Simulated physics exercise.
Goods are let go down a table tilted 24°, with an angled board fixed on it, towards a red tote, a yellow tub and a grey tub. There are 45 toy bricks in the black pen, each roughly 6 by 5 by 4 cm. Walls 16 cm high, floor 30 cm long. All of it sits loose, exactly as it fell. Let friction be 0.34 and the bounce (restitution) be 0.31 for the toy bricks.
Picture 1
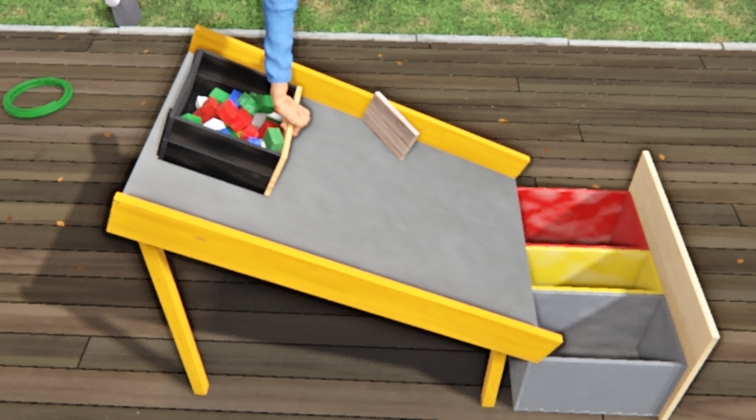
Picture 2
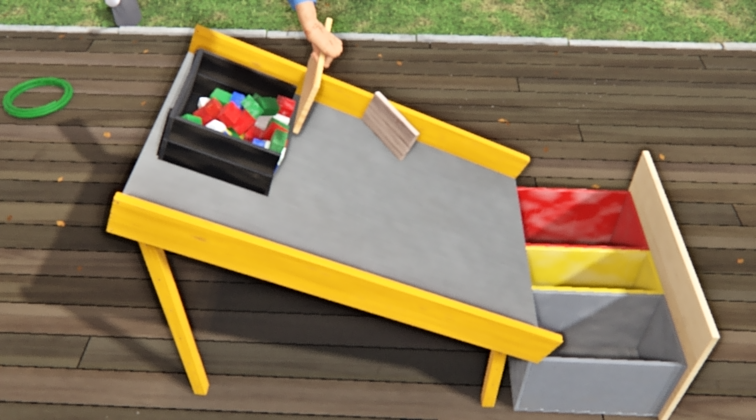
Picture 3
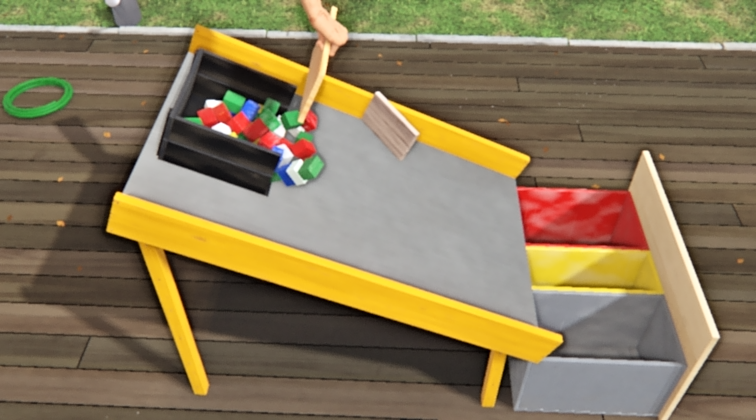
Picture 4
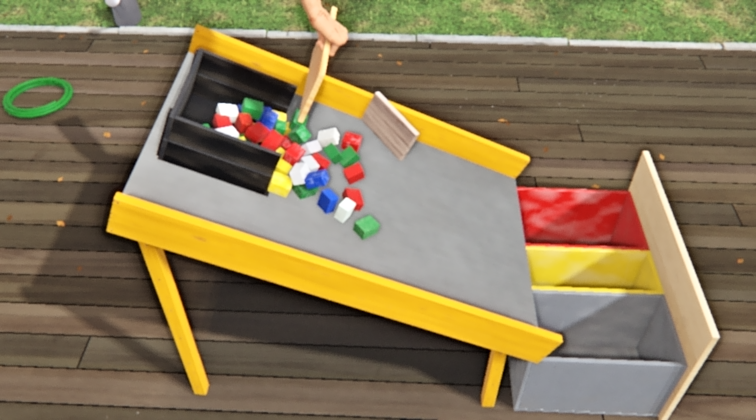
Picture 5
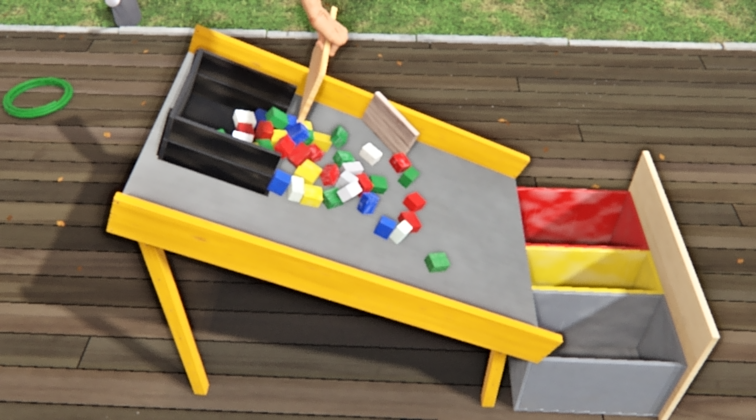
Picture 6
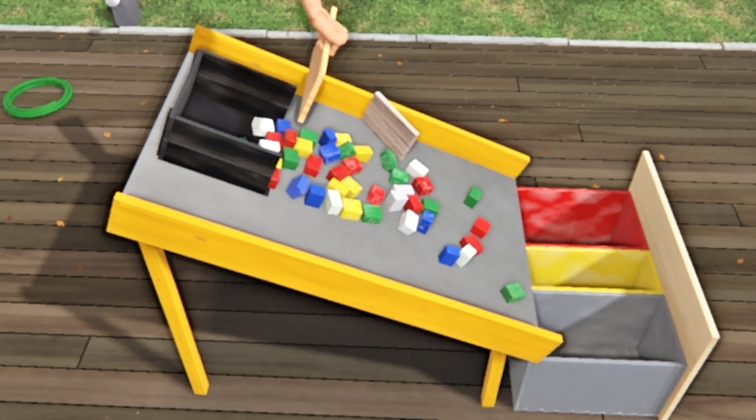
A grey sloping table with yellow sides and legs stands on dark wooden decking beside grass, seen from above by a still camera. A black pen of red, green, blue, white and yellow toy bricks sits at its upper left, with red, yellow and grey tubs lower right. A hand lifts the pen's wooden gate, and bricks slide out, spreading down the slope past a small wooden board.
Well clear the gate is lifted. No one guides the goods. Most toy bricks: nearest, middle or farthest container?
Heaviest haul: Mid-row.
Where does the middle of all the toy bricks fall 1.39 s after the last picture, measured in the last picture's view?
Around (600, 308).
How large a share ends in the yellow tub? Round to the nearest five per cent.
60 %.
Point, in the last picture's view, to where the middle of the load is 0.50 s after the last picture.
Roughly at pixel (499, 235).
Then, 0.22 s after the last picture, 1 in the red tote, 2 in the yellow tub, 1 in the grey tub, 39 on the slope and 2 in the air.
Then, 0.50 s after the last picture, 3 in the red tote, 8 in the yellow tub, 3 in the grey tub, 28 on the slope and 3 in the air.
Then, 0.89 s after the last picture, 11 in the red tote, 18 in the yellow tub, 4 in the grey tub, 9 on the slope and 3 in the air.
Final count (1.39 s after the last picture), 15 in the red tote, 26 in the yellow tub and 4 in the grey tub.
